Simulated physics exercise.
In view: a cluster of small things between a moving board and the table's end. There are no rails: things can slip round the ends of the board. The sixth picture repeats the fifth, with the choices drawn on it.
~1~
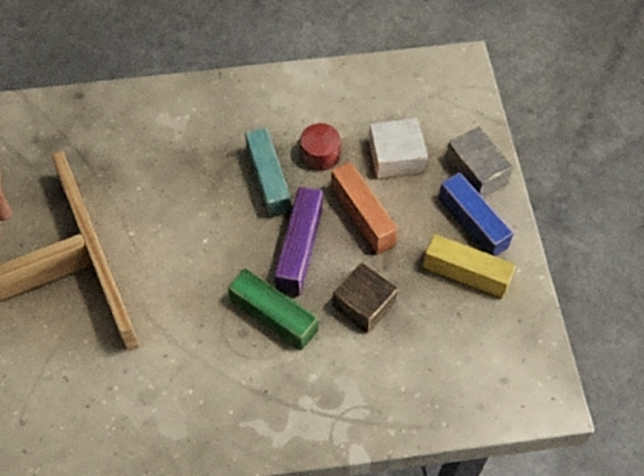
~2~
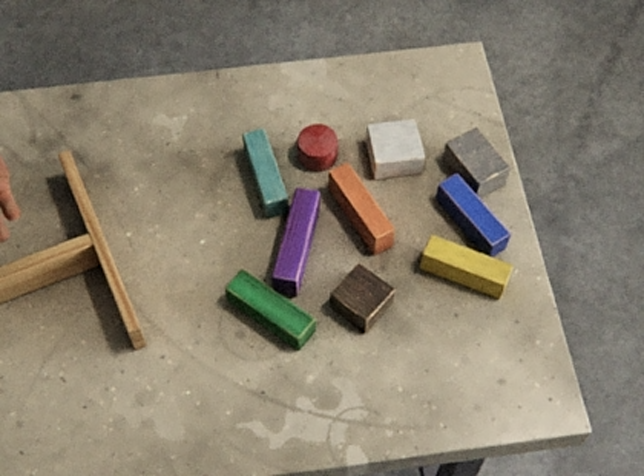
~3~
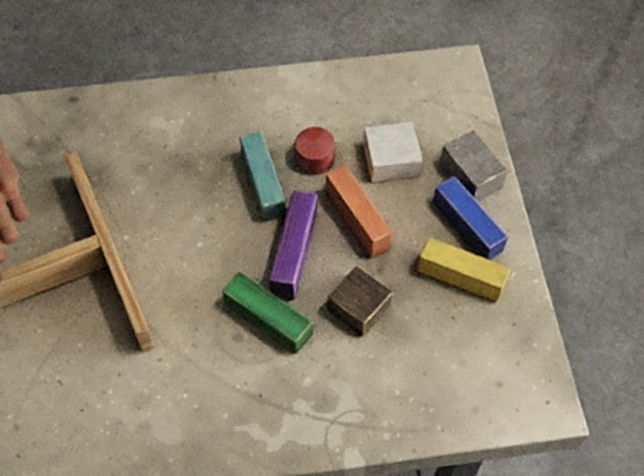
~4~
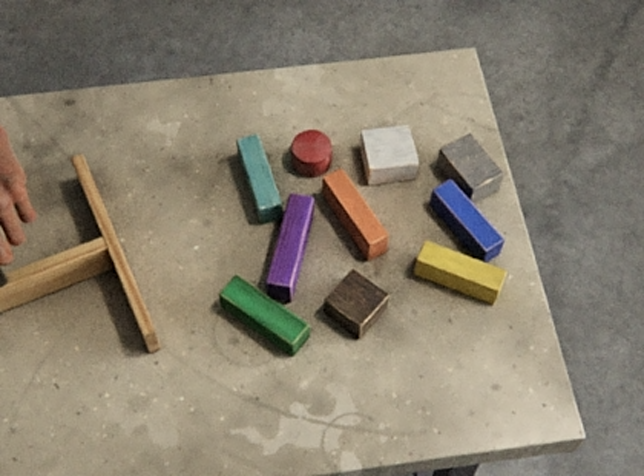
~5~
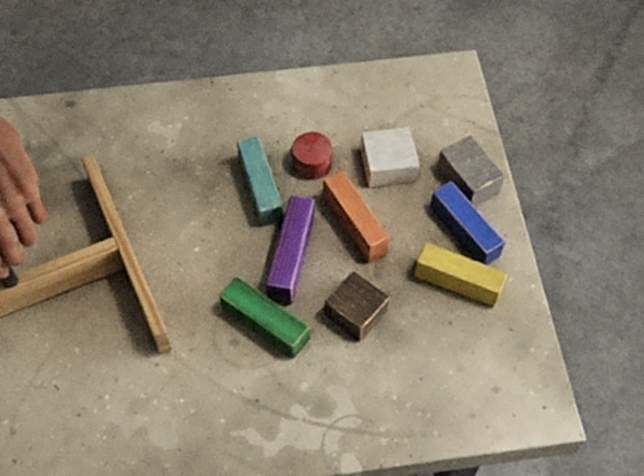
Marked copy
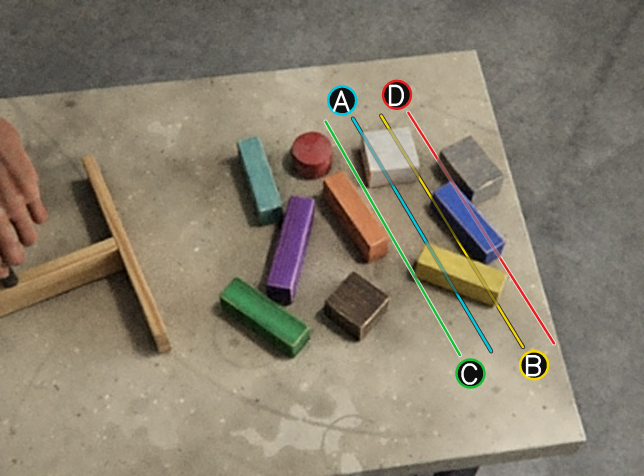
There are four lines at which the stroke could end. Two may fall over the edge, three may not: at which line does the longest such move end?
Stop at A.
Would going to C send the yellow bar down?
By then, no.
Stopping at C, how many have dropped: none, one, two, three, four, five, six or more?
By then, none.
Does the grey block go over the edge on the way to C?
No.
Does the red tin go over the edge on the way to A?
No.
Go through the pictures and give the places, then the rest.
Orange bar (364, 208); yellow bar (469, 266); black block (365, 297), in the first frame.
Board (96, 236); grey block (476, 164), in the second frame.
Board (104, 238); turquoise bar (263, 176), in the third frame.
Board (111, 239); white block (389, 155), in the fourth frame.
Board (121, 240); blue stick (466, 224); orange bar (355, 216); yellow bar (461, 275), in the fifth frame.
On the marked copy, A at (418, 227); B at (447, 223); C at (388, 230); D at (476, 220).
With A. Early on, board (229, 228); green stick (289, 316); purple stick (303, 246).
Further on, board (336, 215); yellow bar (469, 270); black block (431, 290).
At the end, board (416, 206); yellow bar (539, 253); blue stick (522, 211); none fallen.
As for the rest, B drops three; C is within the limit but short; D drops five.
